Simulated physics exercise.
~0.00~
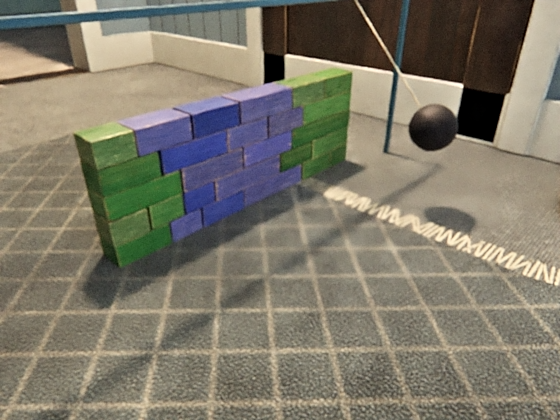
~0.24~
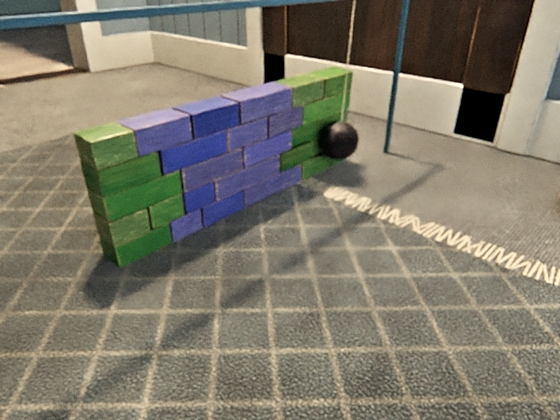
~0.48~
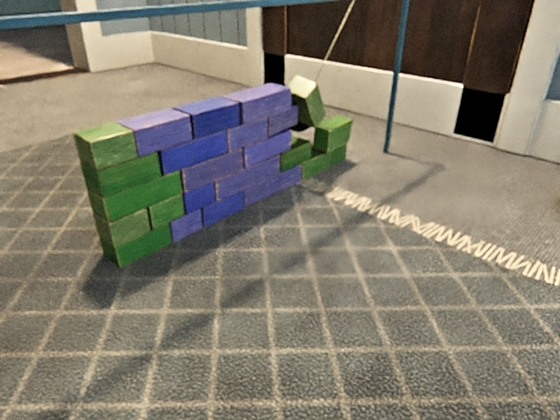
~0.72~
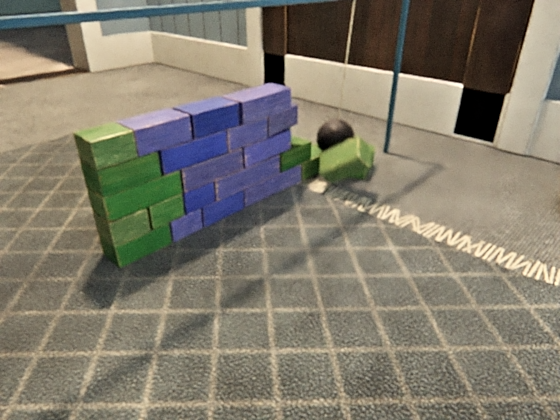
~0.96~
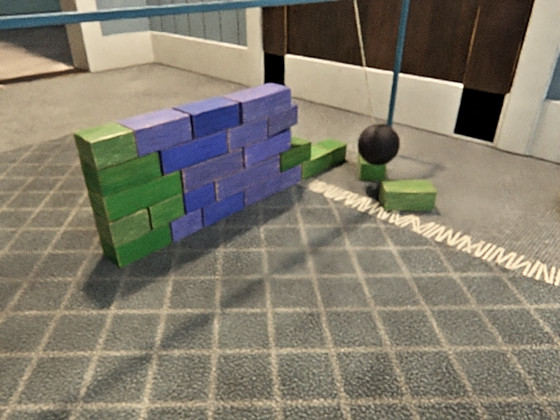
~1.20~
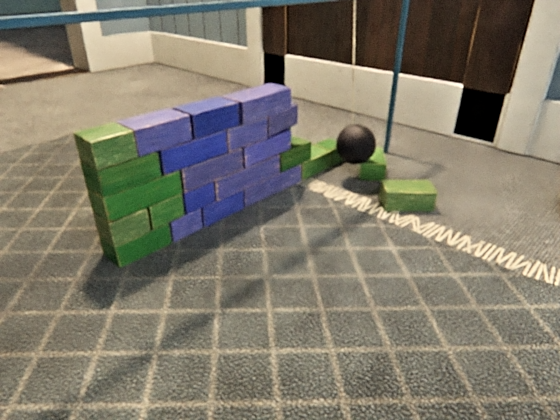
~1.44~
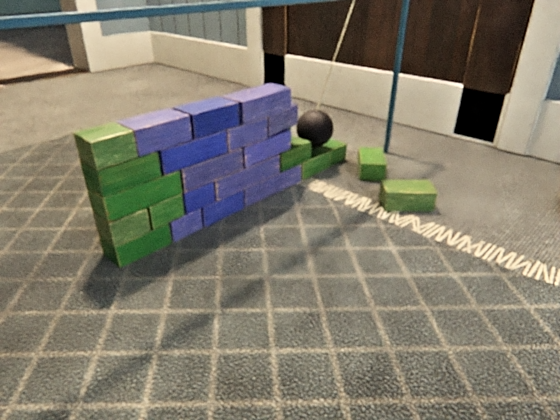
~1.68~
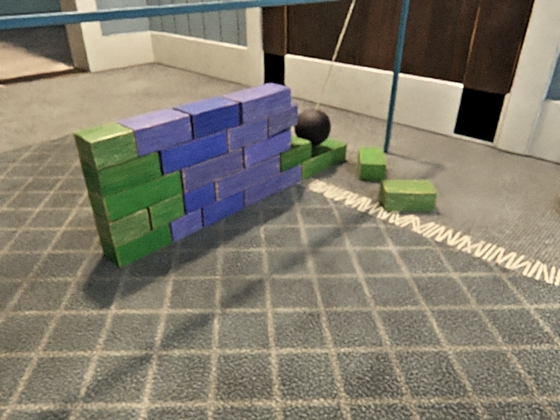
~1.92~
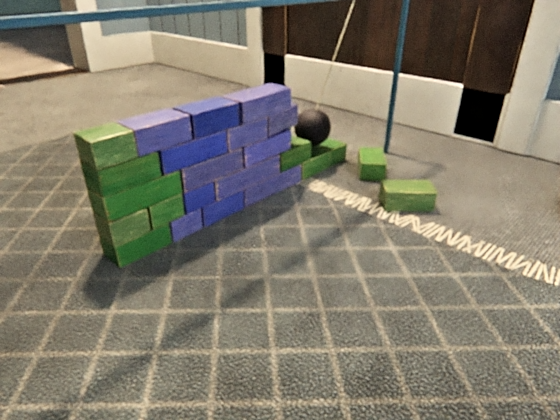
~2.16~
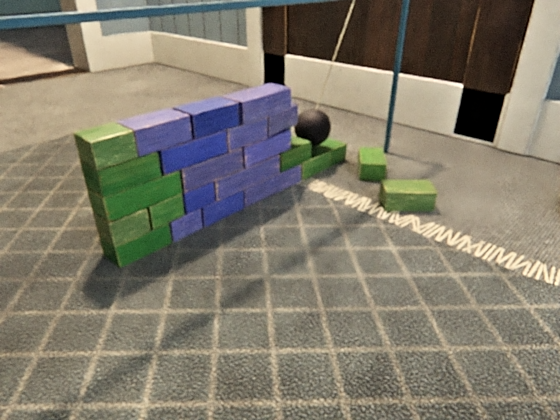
In the video, a dark ball on a line swings left into the right end of a wall of blue and green blocks, knocking several green ones loose, then swings back and settles against the broken end, the blue section still standing.
